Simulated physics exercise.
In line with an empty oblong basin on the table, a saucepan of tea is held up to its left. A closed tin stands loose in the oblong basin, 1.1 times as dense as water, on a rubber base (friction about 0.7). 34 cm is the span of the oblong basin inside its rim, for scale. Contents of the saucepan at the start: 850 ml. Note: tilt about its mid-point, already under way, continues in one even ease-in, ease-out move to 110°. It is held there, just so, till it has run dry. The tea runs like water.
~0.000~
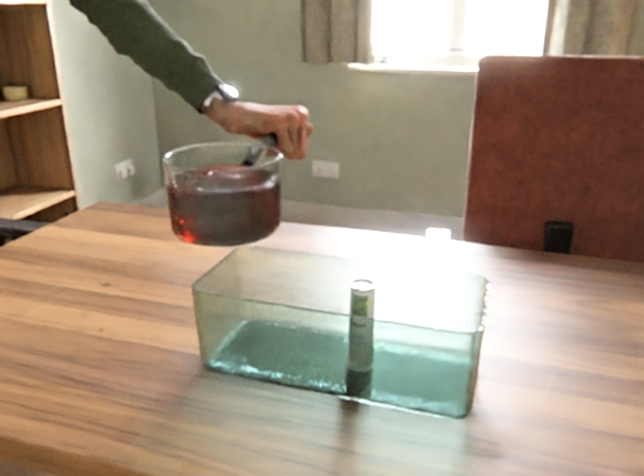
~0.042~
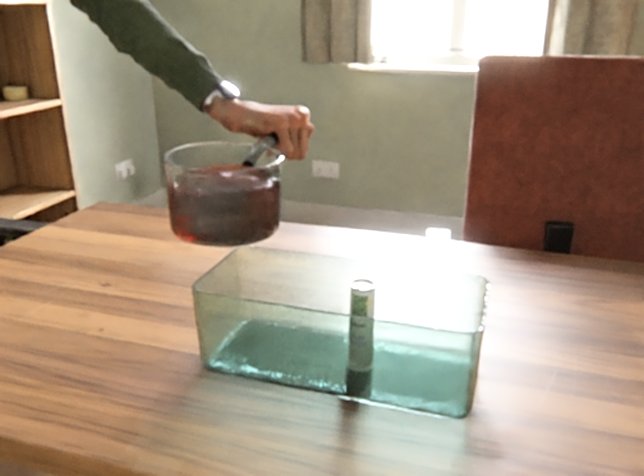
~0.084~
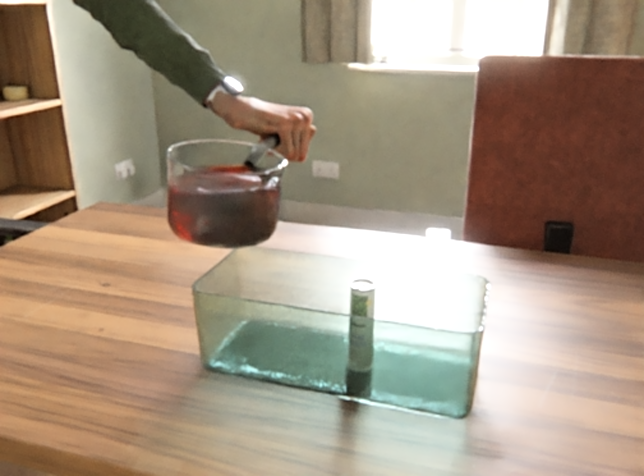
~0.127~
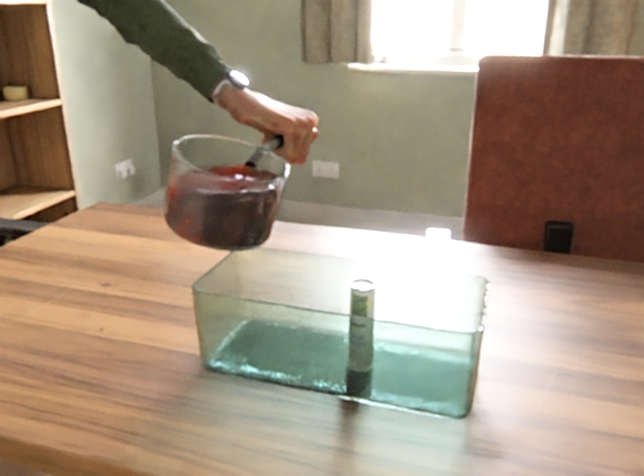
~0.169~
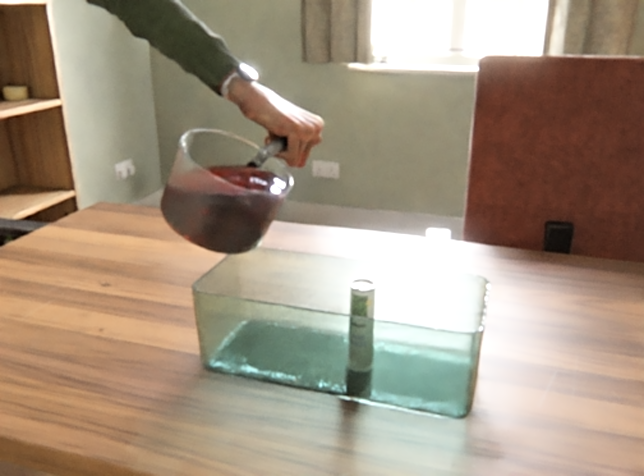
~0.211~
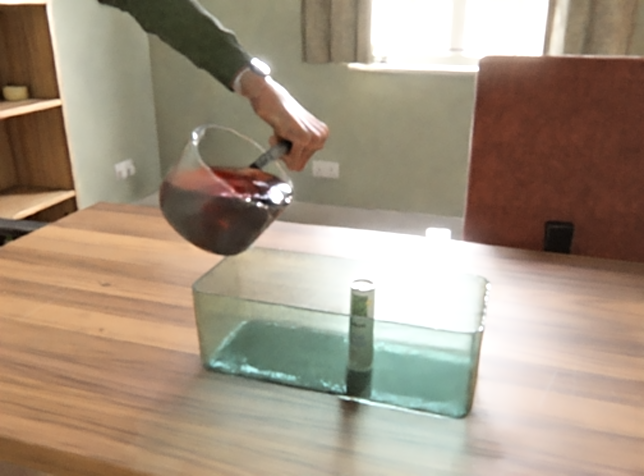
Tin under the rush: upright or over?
It survives.
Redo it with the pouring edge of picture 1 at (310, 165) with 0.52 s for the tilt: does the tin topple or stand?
After that, the tin overturns.
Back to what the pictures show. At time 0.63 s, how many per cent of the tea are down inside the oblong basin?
88 %, more or less.
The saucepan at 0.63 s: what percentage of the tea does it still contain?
Close to 7 percent of the whole amount.
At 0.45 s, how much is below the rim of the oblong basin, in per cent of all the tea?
40 %, more or less.
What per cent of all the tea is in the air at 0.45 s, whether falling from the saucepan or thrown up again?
Around 26 in a hundred.
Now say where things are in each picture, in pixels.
In the first picture, it leans 0°; its right rim is at (276, 162); the tea meets the walls at (179, 173) and (277, 182); the oblong basin's rim runs from (216, 267) to (486, 305); the tin's top is at (363, 287).
In the second picture, it leans 2°; its right rim is at (277, 164); the tea meets the walls at (179, 172) and (277, 182).
In the third picture, it leans 7°; its right rim is at (280, 169); the tea meets the walls at (180, 172) and (278, 183).
In the fourth picture, it leans 16°; its right rim is at (284, 179); the tea meets the walls at (181, 173) and (281, 185).
In the fifth picture, it leans 26°; its right rim is at (286, 191); the tea meets the walls at (179, 174) and (285, 188).
In the sixth picture, it leans 39°; its right rim is at (286, 206); the tea meets the walls at (174, 172) and (285, 194); 1 per cent is over the edge.
By 0.45 s the tilt is 106° and 35 per cent is still to pour; the tin stands where it began.
By 0.63 s the tilt is 110° and 7 per cent is still to pour; the tin stands where it began.
By 0.82 s the tilt is 110° and 1 per cent is still to pour; the tin stands where it began.
By 1.02 s the tilt is 110° and 0 per cent is still to pour; the tin stands where it began.
At rest the tin stands where it began.
